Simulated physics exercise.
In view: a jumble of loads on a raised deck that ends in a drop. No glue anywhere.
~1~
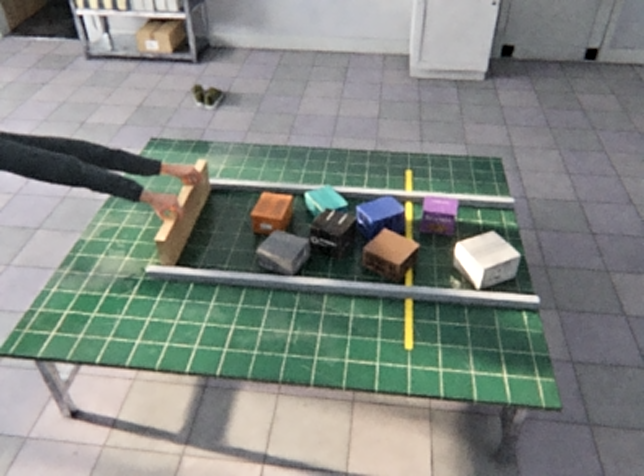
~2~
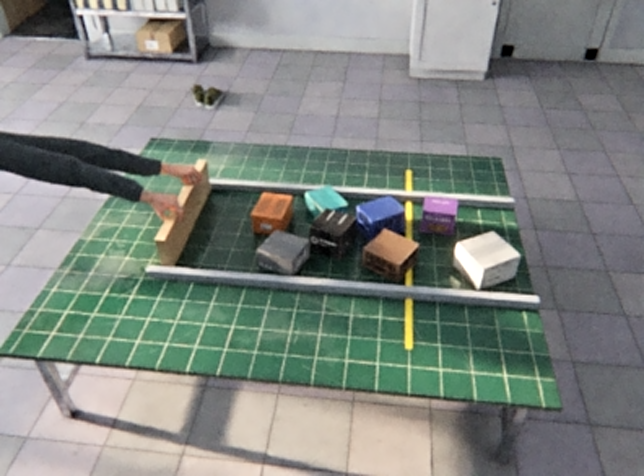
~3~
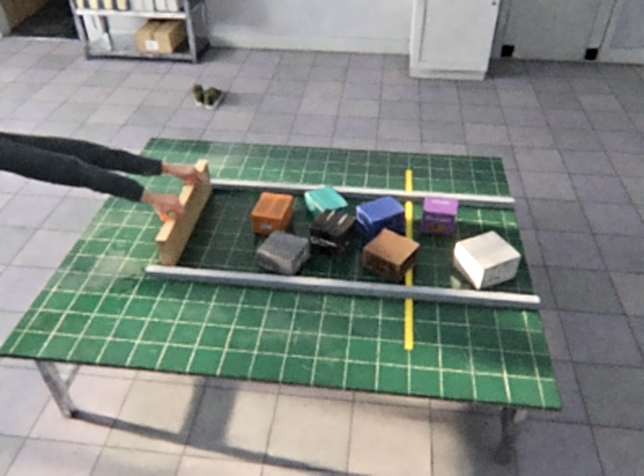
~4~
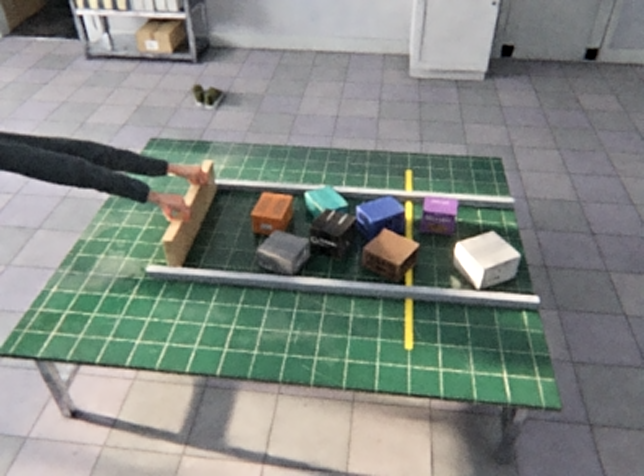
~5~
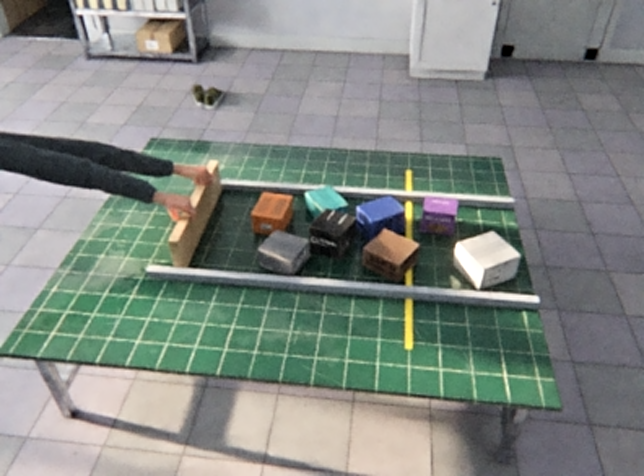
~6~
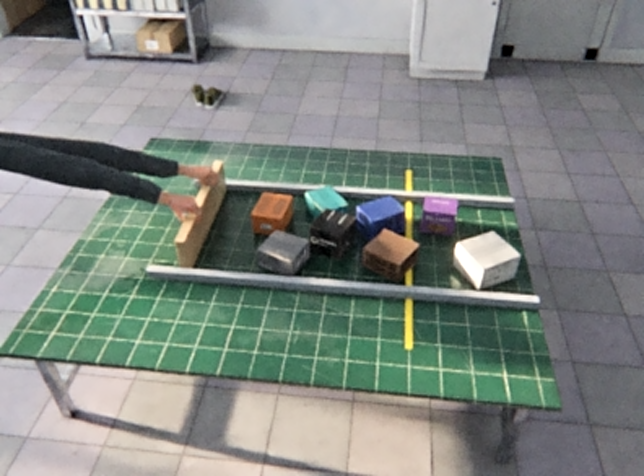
Two hands sliding a wooden plank slightly right between metal rails on a green table, toward several coloured boxes that stay still.
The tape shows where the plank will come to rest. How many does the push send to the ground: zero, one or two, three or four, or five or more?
Outcome: The number that fall off is zero.
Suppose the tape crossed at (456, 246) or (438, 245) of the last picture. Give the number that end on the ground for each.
In that order 3 and 2.
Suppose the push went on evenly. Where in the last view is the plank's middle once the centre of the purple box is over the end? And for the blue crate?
Its middle is around (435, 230) and around (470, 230).
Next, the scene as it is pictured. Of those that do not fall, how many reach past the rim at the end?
That would be 1.
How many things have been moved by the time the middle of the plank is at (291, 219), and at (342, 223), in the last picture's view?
4 and 6.
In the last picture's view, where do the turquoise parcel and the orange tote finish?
The turquoise parcel stops around (429, 204); the orange tote around (426, 225).
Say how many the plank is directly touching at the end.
In contact: 3.
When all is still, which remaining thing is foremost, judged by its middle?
The white parcel.
Soon after, none off yet; white parcel at rest near (486, 260); purple box at rest near (439, 215); brown crate at rest near (391, 255).
At rest, the number that fall off is zero.
